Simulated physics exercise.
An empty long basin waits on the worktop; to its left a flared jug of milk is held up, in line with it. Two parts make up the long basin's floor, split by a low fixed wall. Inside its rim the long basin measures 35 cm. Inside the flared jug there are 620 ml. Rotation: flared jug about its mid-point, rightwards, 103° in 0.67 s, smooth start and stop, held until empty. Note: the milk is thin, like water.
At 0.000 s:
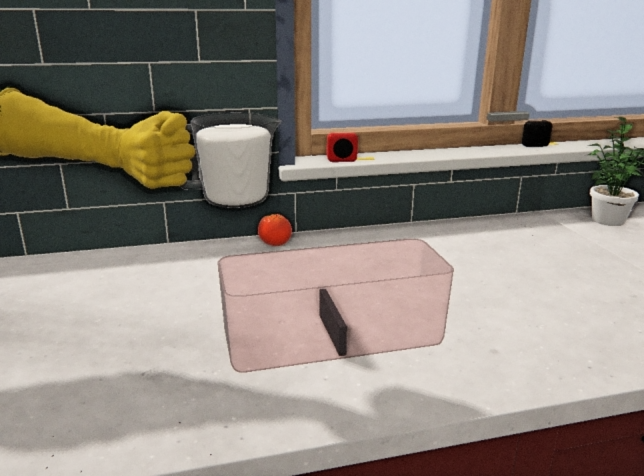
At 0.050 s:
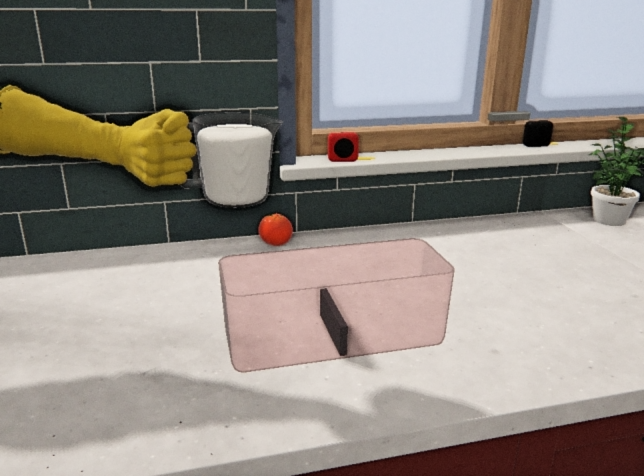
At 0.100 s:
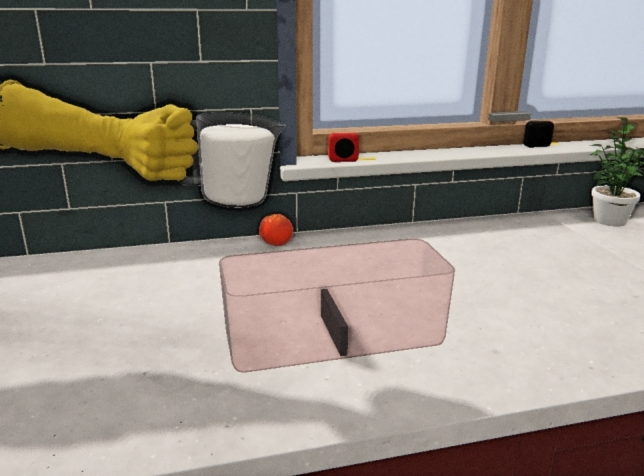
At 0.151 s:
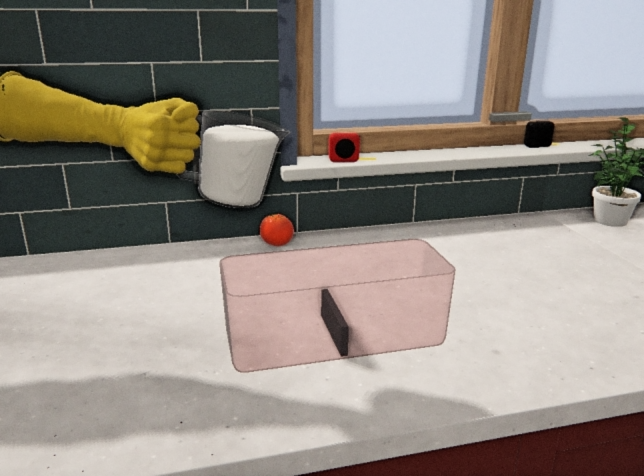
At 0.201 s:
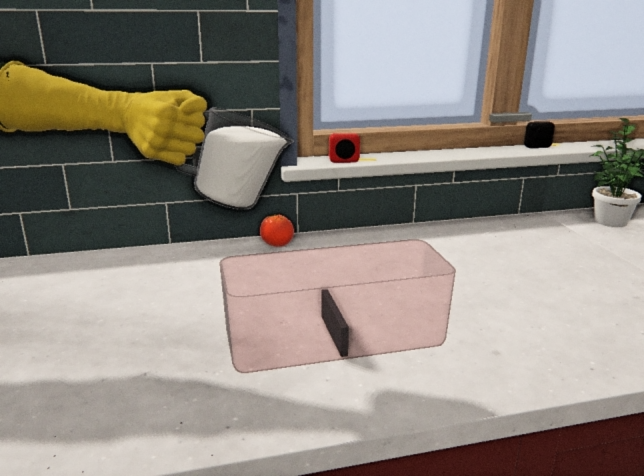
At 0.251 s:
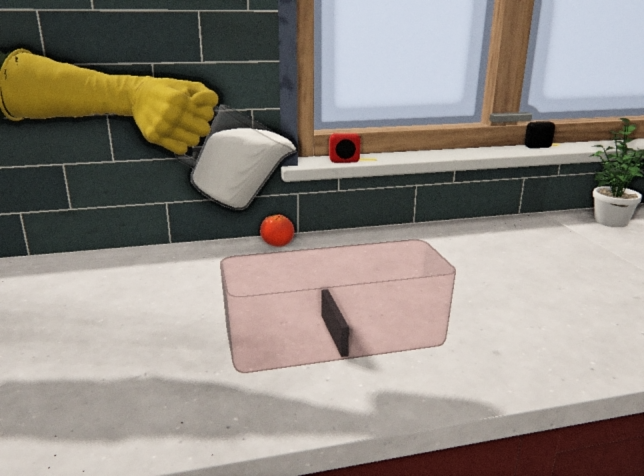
The video shows a yellow-gloved hand holding a jug of milk upright above a countertop, left of an empty clear pinkish basin with a dark divider, then gradually tilting the jug to the right, toward the basin.
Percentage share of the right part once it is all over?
47 per cent.
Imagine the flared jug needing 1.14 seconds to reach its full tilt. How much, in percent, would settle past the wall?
In that case, some 60 percent.
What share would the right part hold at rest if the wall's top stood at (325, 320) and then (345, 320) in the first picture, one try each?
Respectively 80 and 25 %.
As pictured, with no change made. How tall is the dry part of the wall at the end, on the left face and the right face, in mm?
Left: Roughly 38 mm; right: Roughly 40 mm.
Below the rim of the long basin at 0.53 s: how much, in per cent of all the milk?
Fraction in basin: Approx. 14%.
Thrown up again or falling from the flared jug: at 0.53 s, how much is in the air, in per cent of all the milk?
Roughly 32 percent.
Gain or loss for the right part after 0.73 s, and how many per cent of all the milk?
Result: An increase, close to 8.
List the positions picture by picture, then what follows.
In the first frame, it leans 0°; its right rim is at (281, 120); the milk meets the walls at (196, 134) and (270, 130); the long basin's rim runs from (221, 277) to (438, 255); the wall's top is at (332, 307).
In the second frame, it leans 1°; its right rim is at (283, 121); the milk meets the walls at (198, 133) and (271, 131).
In the third frame, it leans 6°; its right rim is at (286, 124); the milk meets the walls at (199, 132) and (274, 132).
In the fourth frame, it leans 12°; its right rim is at (290, 131); the milk meets the walls at (203, 133) and (278, 133).
In the fifth frame, it leans 21°; its right rim is at (293, 140); the milk meets the walls at (206, 136) and (285, 136).
In the sixth frame, it leans 32°; its right rim is at (296, 150); the milk meets the walls at (204, 145) and (290, 142); 1 per cent is over the edge.
Then, 0.53 s in, the tilt is 92° and 53 per cent is still to pour, 2 is left of the wall and 12 right of it.
Then, 0.73 s in, the tilt is 103° and 11 per cent is still to pour, 31 is left of the wall and 39 right of it.
Then, 0.94 s in, the tilt is 103° and 1 per cent is still to pour, 48 is left of the wall and 47 right of it.
Then, 1.17 s in, the tilt is 103° and 0 per cent is still to pour, 52 is left of the wall and 47 right of it.
Finally, 52 per cent lies left of the wall, 47 right of it and 1 outside.
